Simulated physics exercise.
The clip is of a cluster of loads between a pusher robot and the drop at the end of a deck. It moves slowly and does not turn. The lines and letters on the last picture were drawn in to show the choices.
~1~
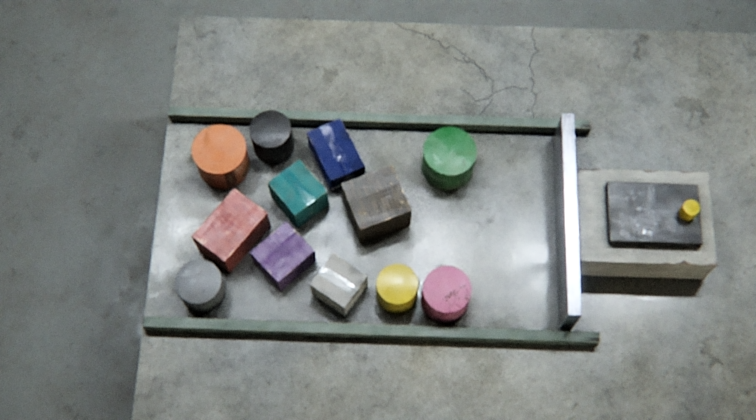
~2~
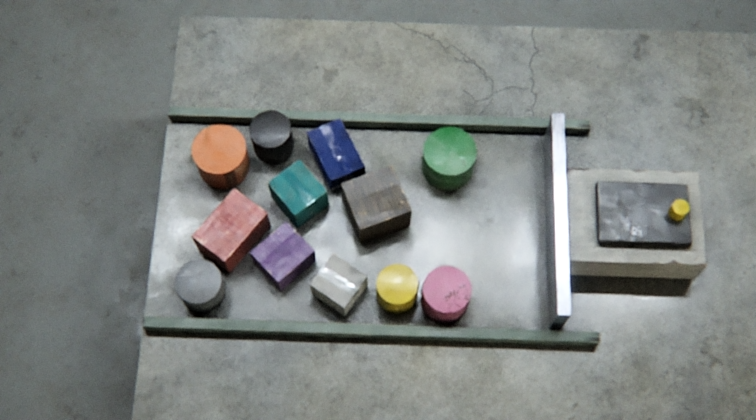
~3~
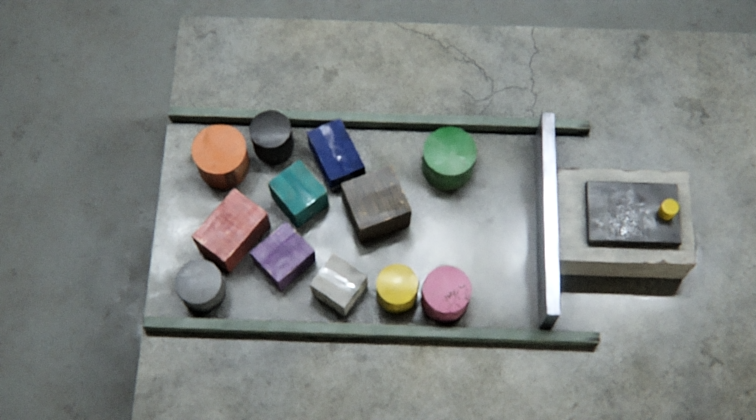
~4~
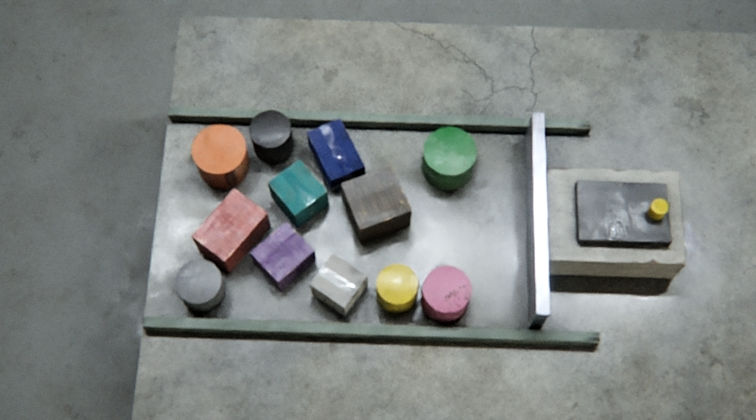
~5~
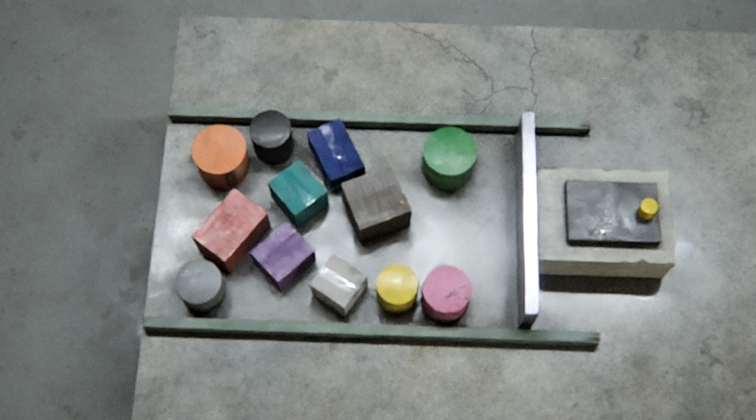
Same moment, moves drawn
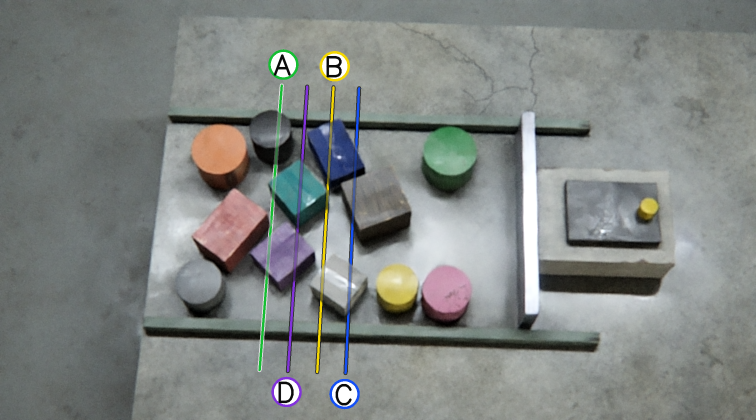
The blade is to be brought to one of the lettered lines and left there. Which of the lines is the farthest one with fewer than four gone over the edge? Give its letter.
Stop at A.
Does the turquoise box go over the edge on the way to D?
By then, no.
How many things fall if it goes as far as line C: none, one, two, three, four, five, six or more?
The count is none.
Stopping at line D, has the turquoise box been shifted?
Yes.
On the marked copy, A at (271, 220); B at (326, 222); C at (353, 223); D at (298, 221).
Following A. Soon after the start, robot (511, 209); purple crate (279, 254); pink canister (403, 297).
Later, robot (417, 206); red crate (175, 209); orange pail (192, 149).
In the end, robot (347, 203); orange pail over the edge; red crate over the edge; three fallen.
As for the rest, B is within the limit but short; C is within the limit but short; D is within the limit but short.
